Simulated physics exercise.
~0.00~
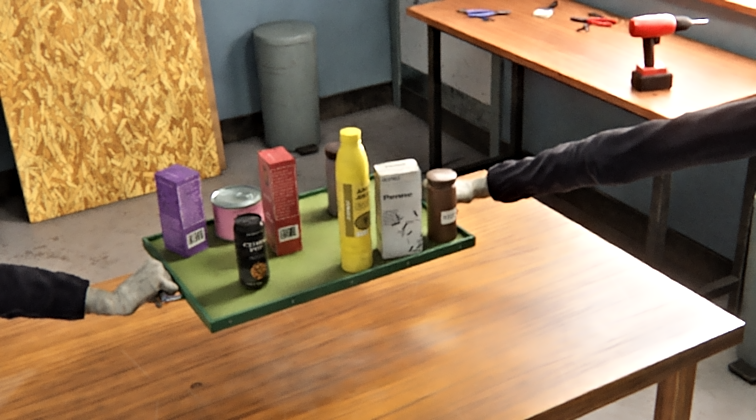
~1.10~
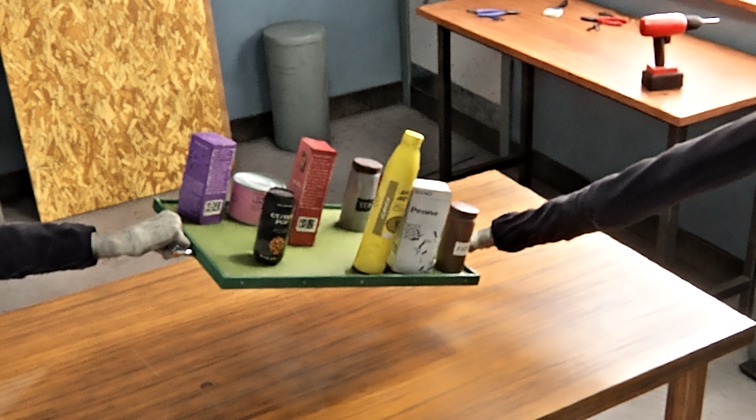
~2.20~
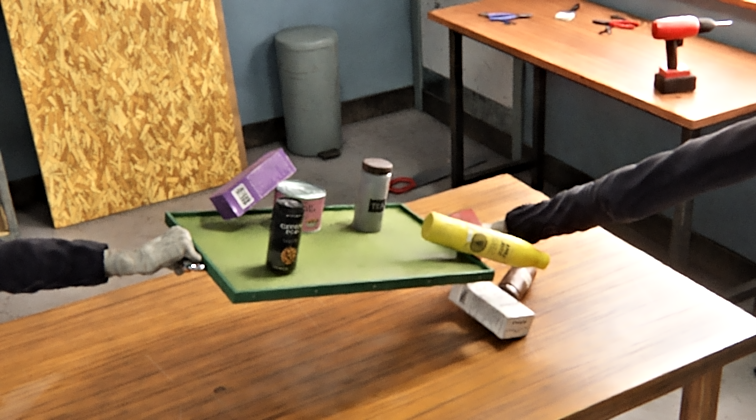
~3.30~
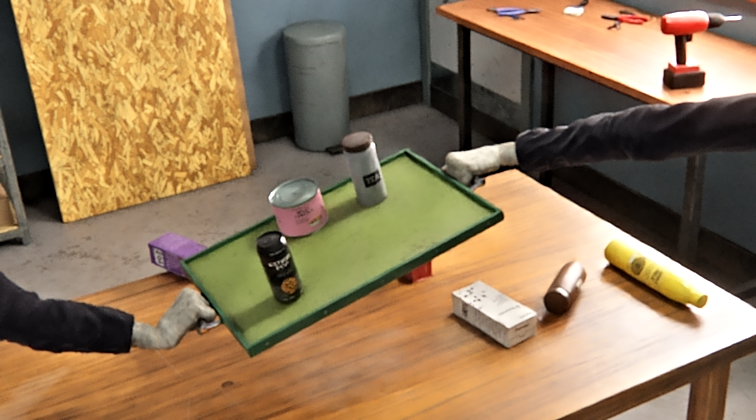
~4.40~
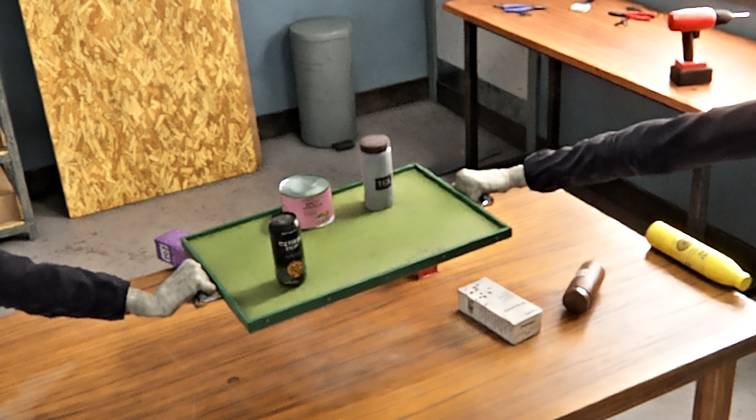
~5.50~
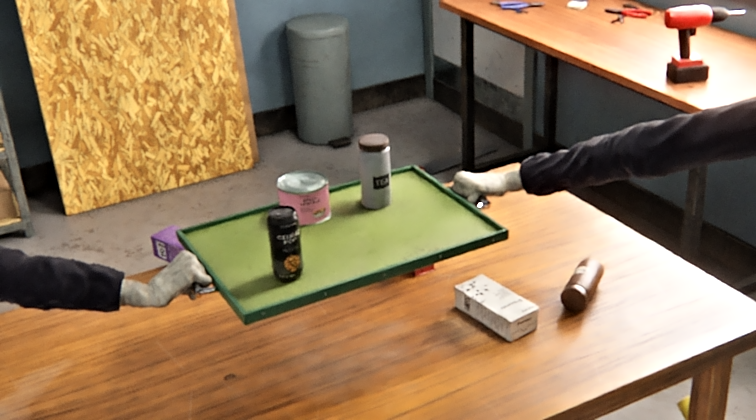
The clip opens with two gloved hands holding a green tray of boxes, bottles, jars and cans above a wooden table. The tray tips down to the right, and the tall items and the brown jar lean over. The white packet, brown jar, red carton and yellow bottle topple off the right side, while the purple carton tips over and drops off toward the left. The tray then tilts down to the left as the yellow bottle moves right across the table. Finally, the bottle drops past the table's right edge, leaving the pink tub, black can and grey jar upright on the still-held tray.
